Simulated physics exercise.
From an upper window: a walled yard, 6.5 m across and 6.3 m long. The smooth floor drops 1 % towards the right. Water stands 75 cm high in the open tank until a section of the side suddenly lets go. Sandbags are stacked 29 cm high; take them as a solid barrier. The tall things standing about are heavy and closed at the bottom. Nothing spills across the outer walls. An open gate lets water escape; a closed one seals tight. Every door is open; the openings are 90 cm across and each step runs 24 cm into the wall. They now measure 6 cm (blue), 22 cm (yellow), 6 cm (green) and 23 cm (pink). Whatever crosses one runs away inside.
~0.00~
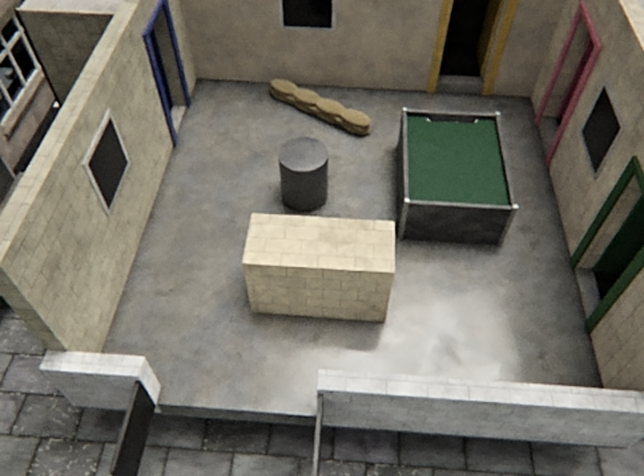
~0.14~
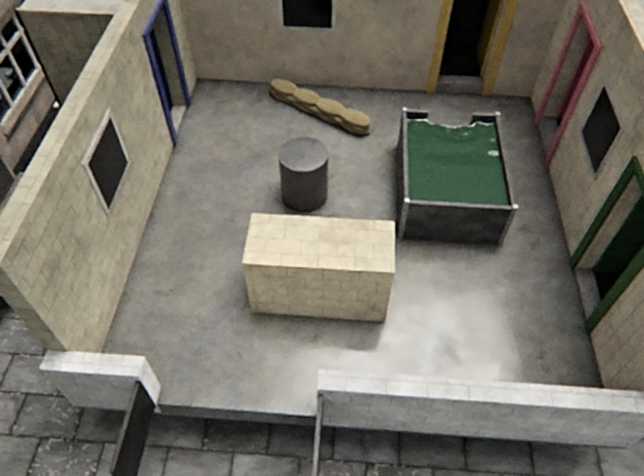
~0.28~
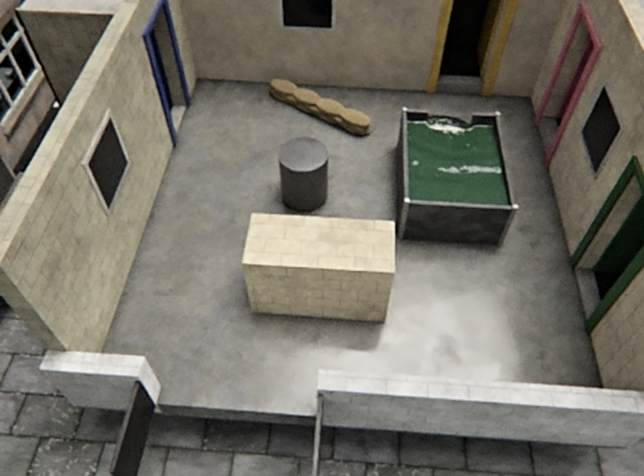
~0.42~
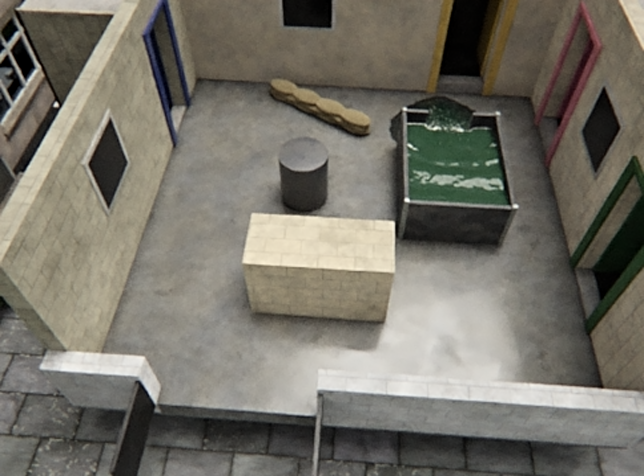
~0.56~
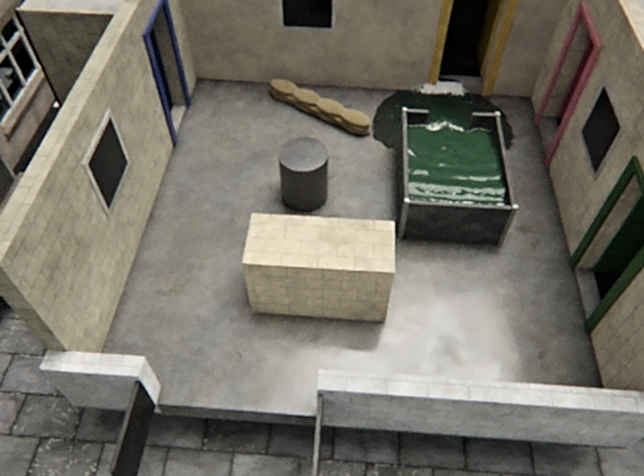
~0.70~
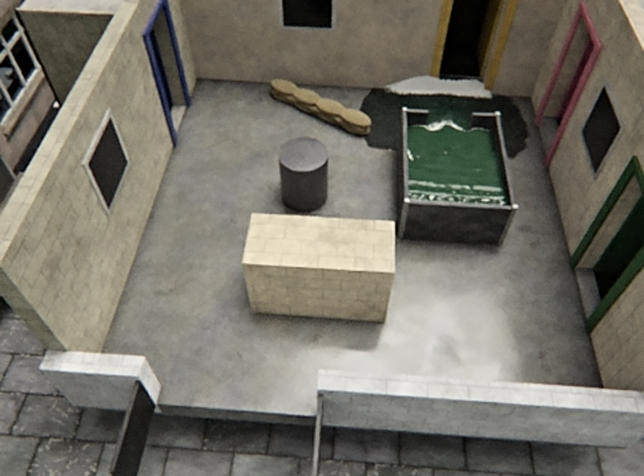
Green-looking water in an open tank dipped and rippled at its far side, then poured out through a gap there, spreading a dark puddle across the yard floor behind it to the yellow door.
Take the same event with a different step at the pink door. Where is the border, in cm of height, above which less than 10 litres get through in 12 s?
About 13.5 cm.
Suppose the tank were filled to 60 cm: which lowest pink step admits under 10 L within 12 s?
Some 11.0 cm.
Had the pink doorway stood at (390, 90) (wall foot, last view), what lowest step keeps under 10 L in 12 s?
About 26 cm.
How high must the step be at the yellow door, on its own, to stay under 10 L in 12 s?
About 35 cm at yellow.
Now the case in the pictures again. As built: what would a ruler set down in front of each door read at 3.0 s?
Depths in cm: Blue 6, yellow 22, green 1, pink 13.
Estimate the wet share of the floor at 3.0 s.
Some 25 per cent of it.
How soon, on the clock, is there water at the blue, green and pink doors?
Arrival: Blue 2.8 s, green 3.2 s, pink 1.2 s.
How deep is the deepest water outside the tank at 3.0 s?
Up to some 32 cm.
After 1.4 s water covers 15 % of the floor, deepest (44 cm) near (532, 102); 3 cm at the pink door, 0 litres in over its 23 cm step.
After 3.0 s water covers 25 % of the floor, deepest (32 cm) near (296, 95); 13 cm at the pink door, 0 litres in over its 23 cm step.
After 12.0 s water covers 90 % of the floor, deepest (13 cm) near (604, 391); 9 cm at the pink door, 0 litres in over its 23 cm step.
At the pink door as built, the water arrived by 1.2 s and peaked near 15 cm at 5.8 s.
With a step of 11 cm, 31 litres would have come in within the 12 s; with 15 cm, 4 litres. So under 10 litres takes about 13.5 cm.
